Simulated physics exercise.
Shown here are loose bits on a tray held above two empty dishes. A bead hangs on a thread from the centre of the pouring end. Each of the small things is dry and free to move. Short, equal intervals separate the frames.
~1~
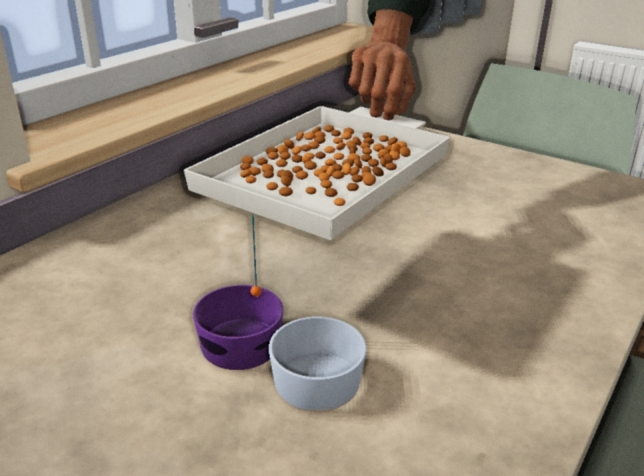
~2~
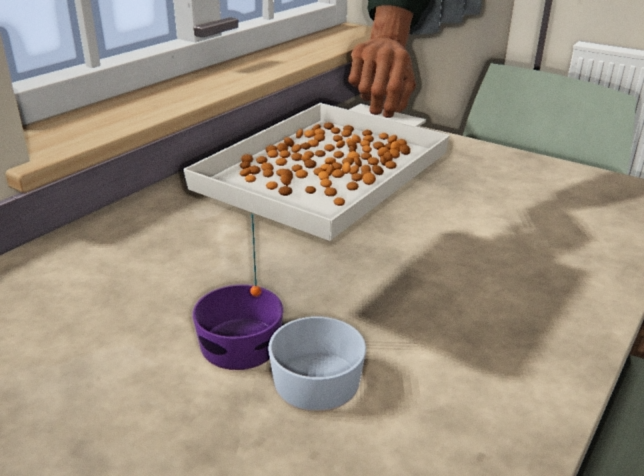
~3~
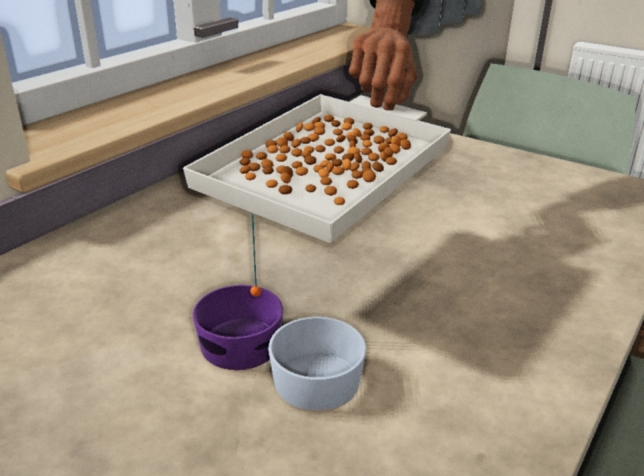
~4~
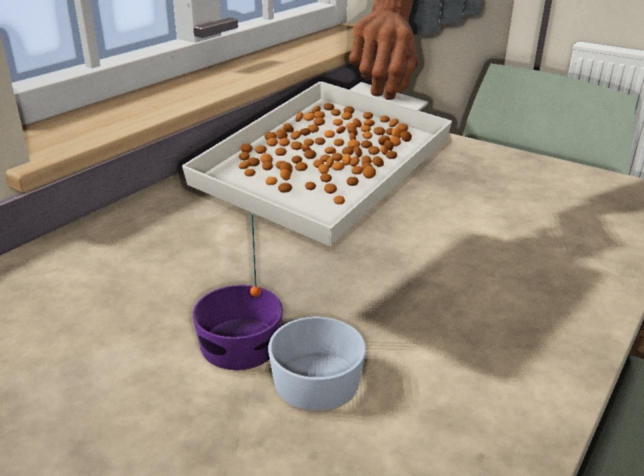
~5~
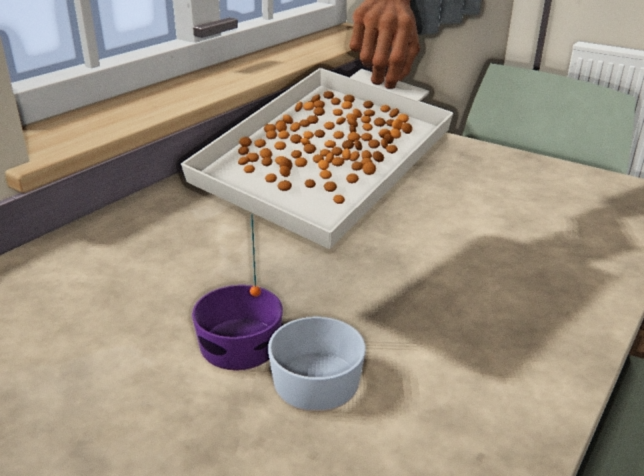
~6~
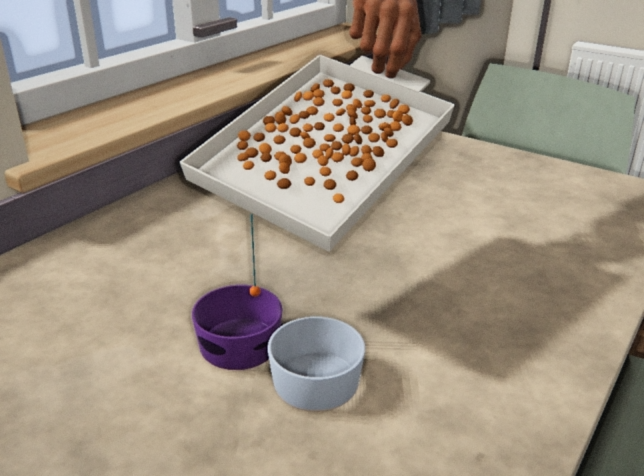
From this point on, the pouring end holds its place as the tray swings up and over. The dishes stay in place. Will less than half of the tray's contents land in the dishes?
The dishes end up holding in excess of half.
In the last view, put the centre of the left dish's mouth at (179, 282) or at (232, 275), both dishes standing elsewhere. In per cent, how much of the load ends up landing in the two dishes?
Respectively 10 percent and 30 percent.
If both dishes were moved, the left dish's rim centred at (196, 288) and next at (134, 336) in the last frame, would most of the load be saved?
The first time it's lower than half, the second time lower than half.
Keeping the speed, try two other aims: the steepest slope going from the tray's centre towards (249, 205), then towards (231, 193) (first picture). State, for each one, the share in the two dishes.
You'd get 30 per cent the first time and 20 per cent the second time.
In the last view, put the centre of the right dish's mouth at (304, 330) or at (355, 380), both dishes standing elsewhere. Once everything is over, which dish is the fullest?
It comes out as the dish further right in the first try and the dish further left in the second.
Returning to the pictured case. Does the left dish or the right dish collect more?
Result: The right of the two takes it.
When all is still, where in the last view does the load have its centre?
Somewhere around (316, 370) in the last picture.
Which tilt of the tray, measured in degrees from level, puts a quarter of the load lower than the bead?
Near 100 degrees.
Shortly afterwards, tray tipped steeply; all but a few on the tray; only a few in the air.
Next, tray tipped right over; the bulk on the tray; near a quarter in the right dish; only a few outside both; only a few in the air.
Some moments later, tray tipped past a quarter turn; the bulk in the right dish; a little outside both.
In the end, tray tipped past a quarter turn; the bulk in the right dish; none at all in the left dish; a little outside both.
